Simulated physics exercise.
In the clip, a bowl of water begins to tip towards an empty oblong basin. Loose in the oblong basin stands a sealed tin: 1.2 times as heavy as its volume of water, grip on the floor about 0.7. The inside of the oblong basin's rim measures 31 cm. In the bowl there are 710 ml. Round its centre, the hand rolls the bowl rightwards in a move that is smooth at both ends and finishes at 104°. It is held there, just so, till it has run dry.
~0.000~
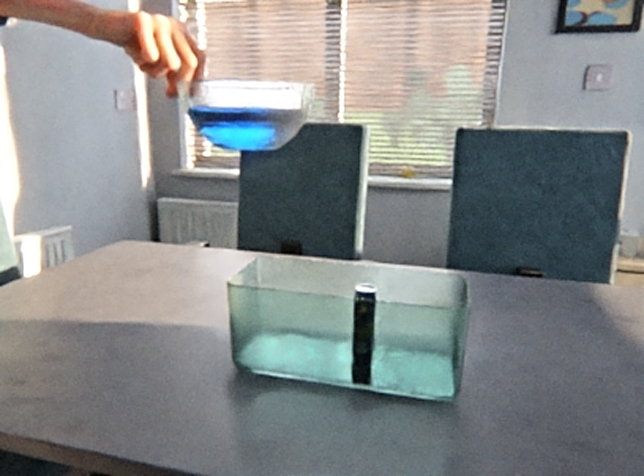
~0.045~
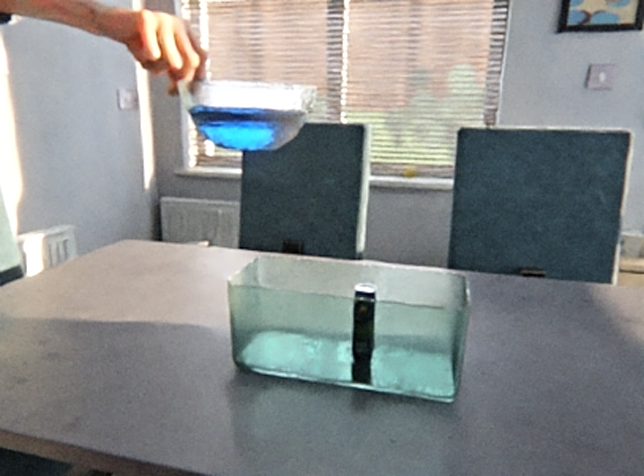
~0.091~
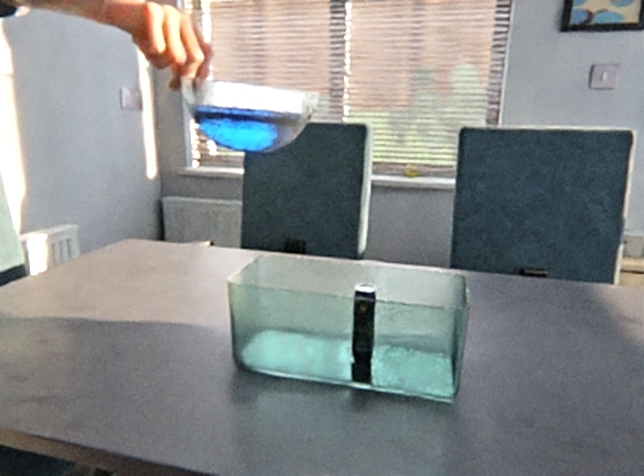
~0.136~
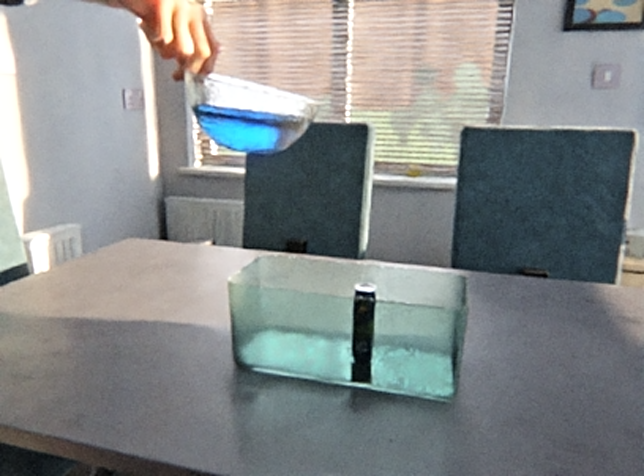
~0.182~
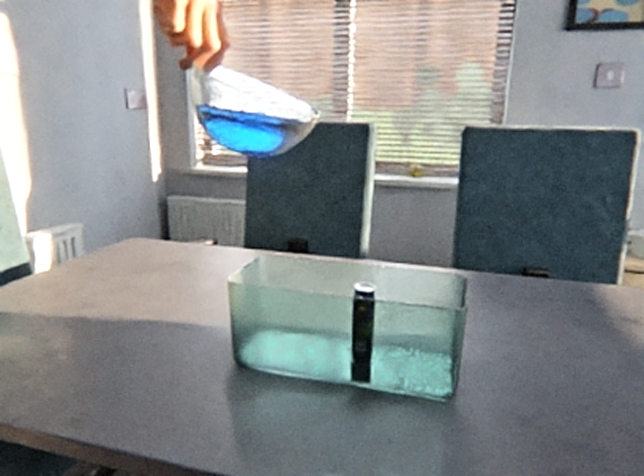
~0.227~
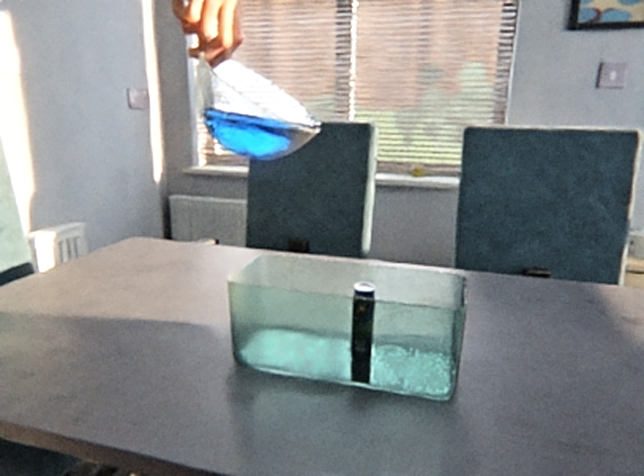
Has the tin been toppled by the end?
Yes - odds are it is tipped over.
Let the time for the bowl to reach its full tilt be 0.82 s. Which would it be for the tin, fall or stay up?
Then it remains upright.
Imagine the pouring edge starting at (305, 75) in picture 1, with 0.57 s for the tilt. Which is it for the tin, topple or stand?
After that, the tin overturns.
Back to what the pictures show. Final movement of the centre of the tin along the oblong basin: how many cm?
Shift of tin centre: Approx. 7.5 cm.
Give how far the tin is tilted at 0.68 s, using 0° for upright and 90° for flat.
The tilt is near 5°.
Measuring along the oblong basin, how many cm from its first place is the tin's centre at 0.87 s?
Reading: Roughly 4 cm.
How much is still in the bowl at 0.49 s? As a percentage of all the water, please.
Portion remaining: Approx. 12 per cent.
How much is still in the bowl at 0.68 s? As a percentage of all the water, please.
Around 0 in a hundred is still there.
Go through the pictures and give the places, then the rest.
In the first frame, it leans 0°; its right rim is at (312, 87); the water meets the walls at (197, 107) and (307, 109); the oblong basin's rim runs from (243, 270) to (468, 293); the tin's top is at (366, 292).
In the second frame, it leans 2°; its right rim is at (313, 89); the water meets the walls at (198, 107) and (306, 110).
In the third frame, it leans 6°; its right rim is at (315, 95); the water meets the walls at (200, 105) and (308, 112).
In the fourth frame, it leans 13°; its right rim is at (317, 105); the water meets the walls at (203, 103) and (309, 116).
In the fifth frame, it leans 23°; its right rim is at (317, 117); the water meets the walls at (206, 103) and (313, 120).
In the sixth frame, it leans 34°; its right rim is at (315, 132); the water meets the walls at (210, 106) and (316, 123); 1 per cent is over the edge.
Then, 0.49 s in, the tilt is 96° and 12 per cent is still to pour; the tin stands where it began.
Then, 0.68 s in, the tilt is 104° and 0 per cent is still to pour; the tin leans 5°.
Then, 0.87 s in, the tilt is 104° and 0 per cent is still to pour; the tin leans 23°.
Then, 1.09 s in, the tilt is 104° and 0 per cent is still to pour; the tin lies on its side.
Finally, the tin lies on its side.
